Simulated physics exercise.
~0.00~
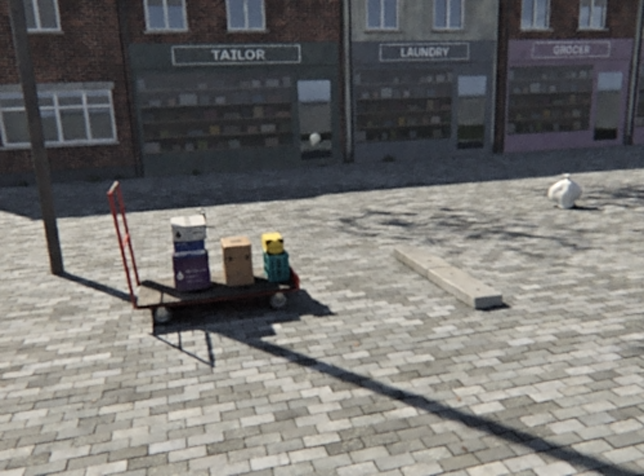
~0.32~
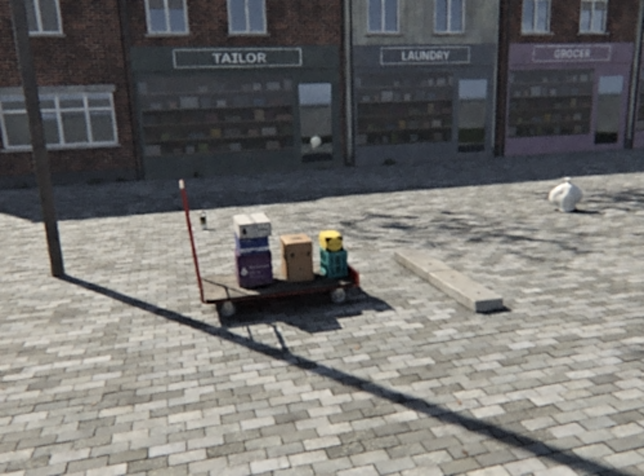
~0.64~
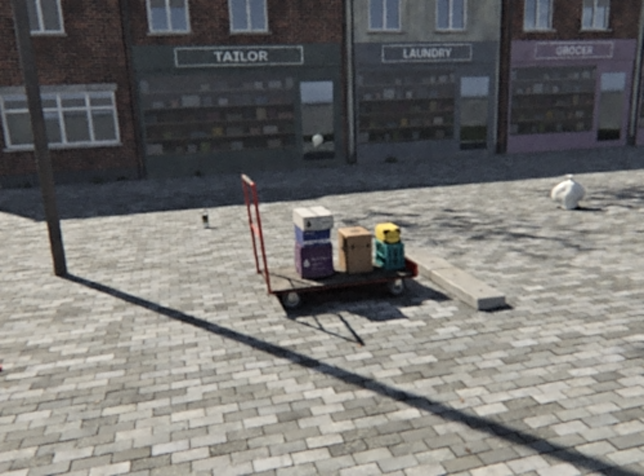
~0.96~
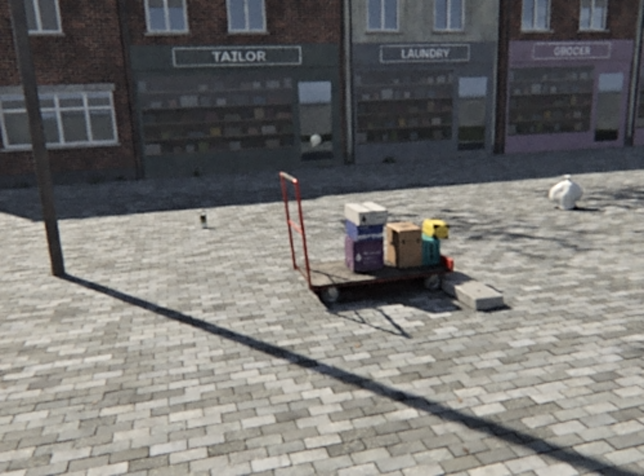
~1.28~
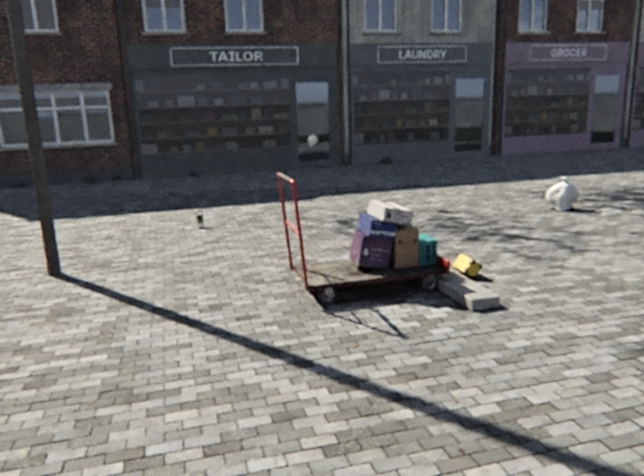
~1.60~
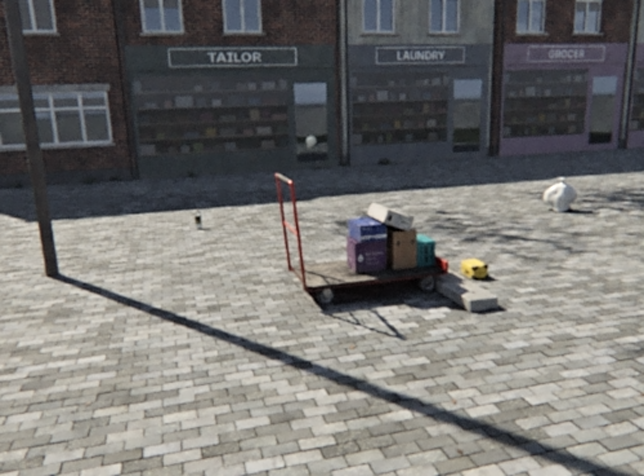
Goods trolley rolling right across paving into a kerb, its yellow case toppling off the front while the other stacked pieces shift but stay aboard.
